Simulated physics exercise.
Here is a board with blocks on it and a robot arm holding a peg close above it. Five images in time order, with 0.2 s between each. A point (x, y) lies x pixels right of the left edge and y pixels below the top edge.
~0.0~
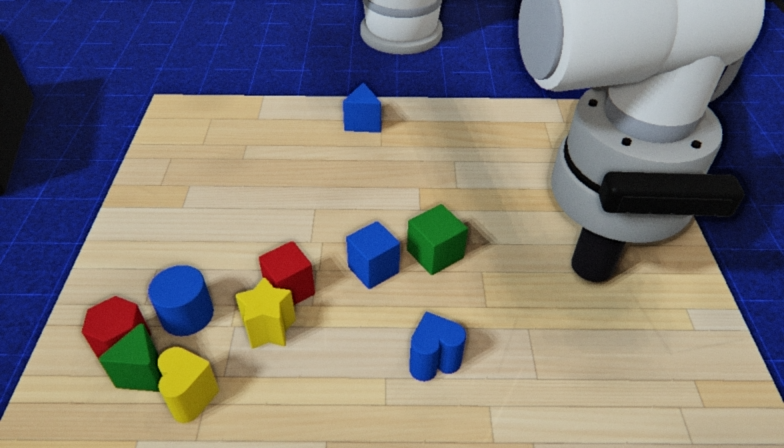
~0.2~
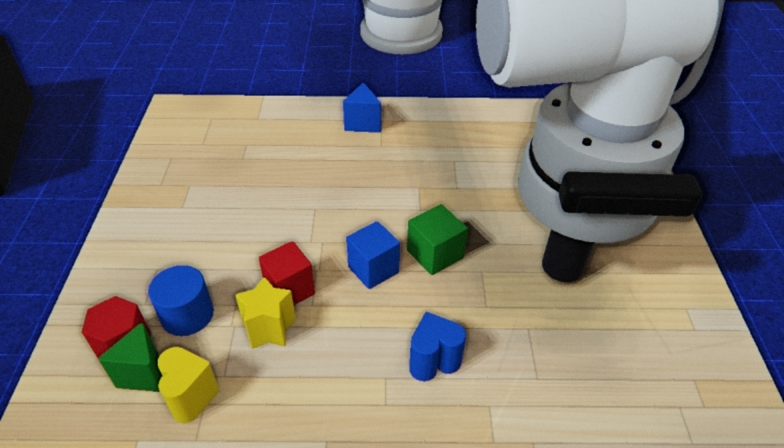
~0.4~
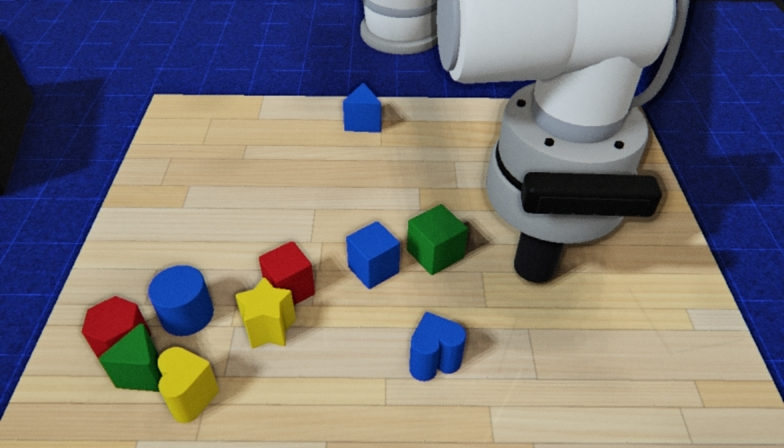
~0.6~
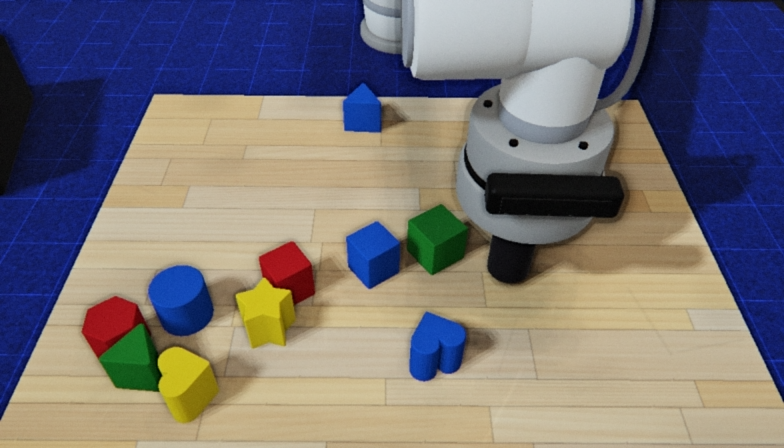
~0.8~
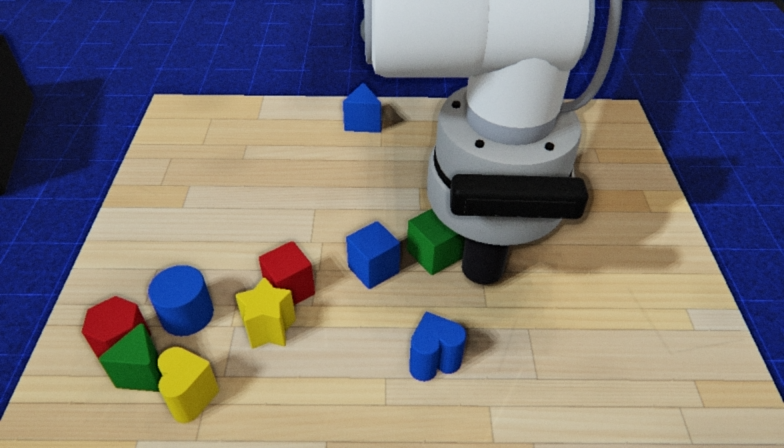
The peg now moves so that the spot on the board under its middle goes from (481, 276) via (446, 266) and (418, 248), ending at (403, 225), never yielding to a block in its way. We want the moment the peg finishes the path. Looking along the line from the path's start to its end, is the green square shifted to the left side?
Yes, that is how it ends up.
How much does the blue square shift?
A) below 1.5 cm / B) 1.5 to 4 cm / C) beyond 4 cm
Letter A.
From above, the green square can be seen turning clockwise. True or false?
The claim does not hold.
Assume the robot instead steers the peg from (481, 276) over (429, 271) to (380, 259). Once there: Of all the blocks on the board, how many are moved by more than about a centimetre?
Two blocks.
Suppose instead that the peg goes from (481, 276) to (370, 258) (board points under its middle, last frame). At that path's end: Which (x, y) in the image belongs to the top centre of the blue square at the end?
Pixel (323, 239).
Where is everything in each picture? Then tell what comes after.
In the first frame, peg's lower end at (592, 267); blue square at (373, 239); green square at (438, 224).
In the second frame, peg at (562, 267); blocks still.
In the third frame, peg at (534, 267); blocks still.
In the fourth frame, peg at (508, 268); blocks still.
In the fifth frame, peg at (482, 269); blue square at (373, 239); green square at (438, 224).
On the path given first. One third of the way, peg at (447, 259); green square at (414, 215).
Two thirds of the way, peg at (419, 241); green square at (384, 201), turned 15° anticlockwise.
At the end, peg at (403, 218); blue square still; green square at (363, 189), turned 50° anticlockwise.
